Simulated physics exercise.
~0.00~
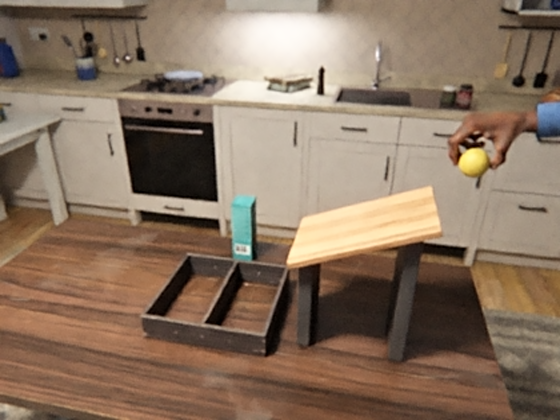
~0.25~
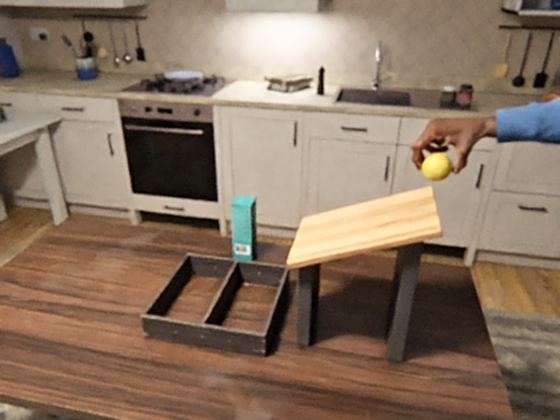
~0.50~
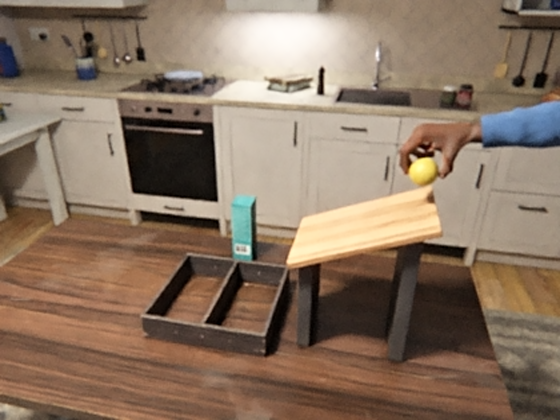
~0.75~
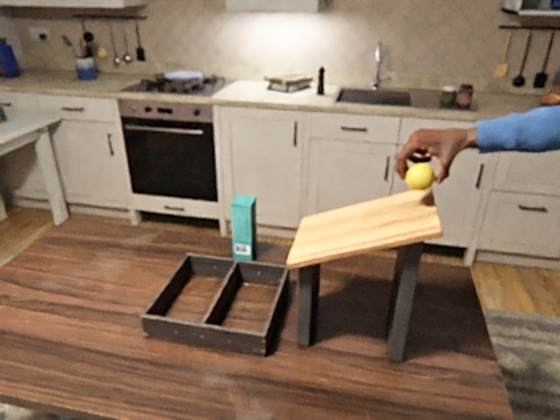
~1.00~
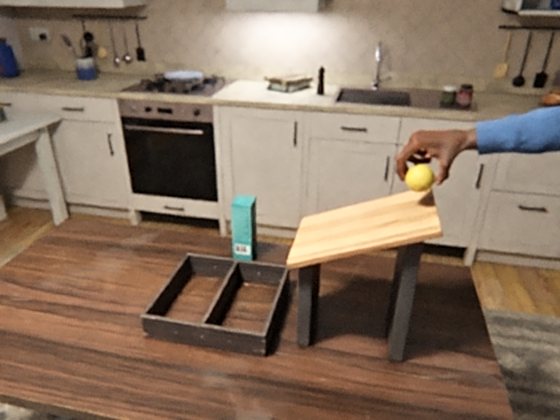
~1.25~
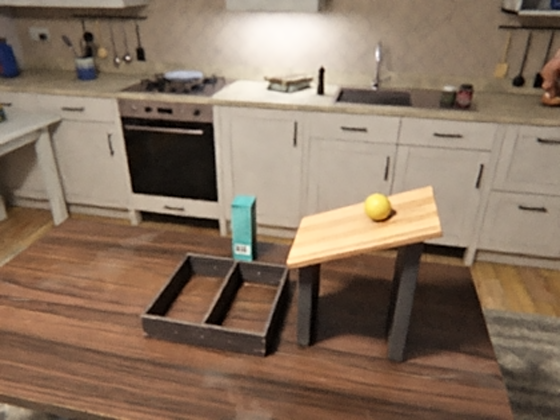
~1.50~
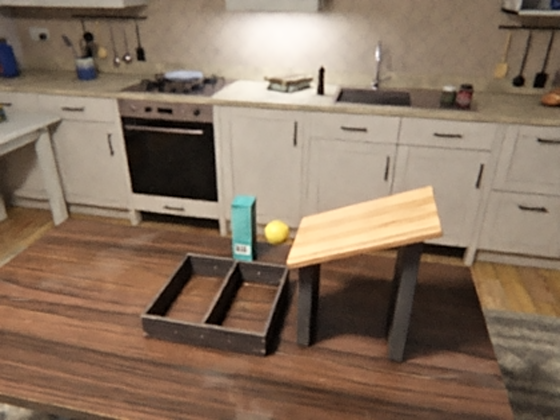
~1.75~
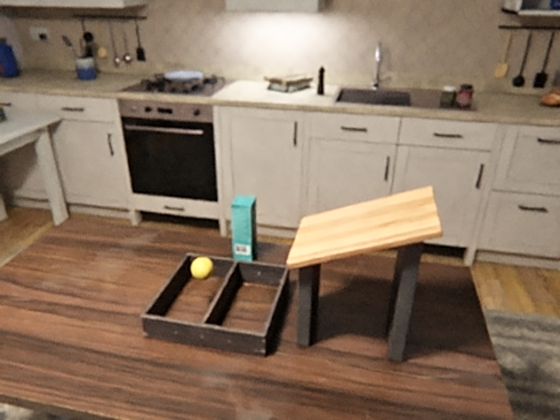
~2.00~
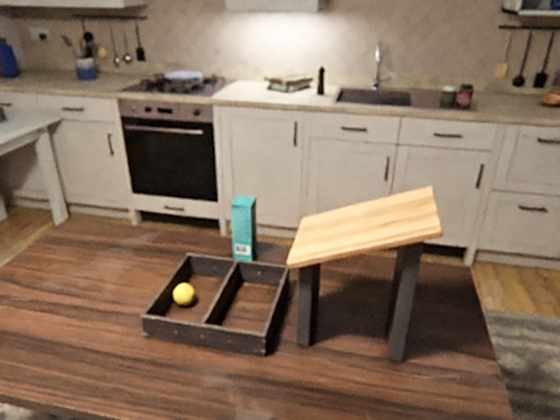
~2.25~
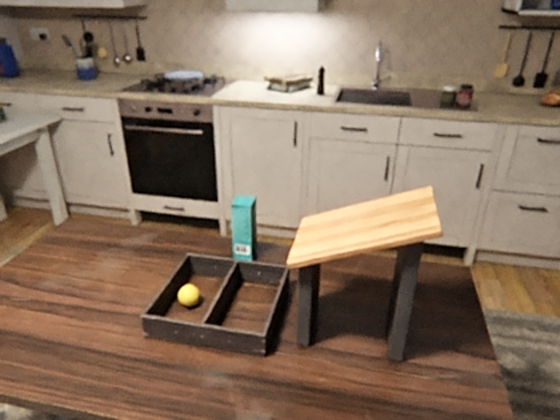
A hand holding a yellow lemon reaches in from the right above a tilted wooden board on dark legs, seen from a fixed, slightly raised view in a kitchen. On the brown wood-grain table, a dark open tray with two bays lies left of the board, and a turquoise carton stands behind it. The hand moves left, lowers the lemon to the board's high end, lets go and withdraws. The lemon travels down the slope, leaves the low left edge and drops toward the tray. It lands in the farther, left-hand bay, shifts slightly right and ends there, the carton still standing.
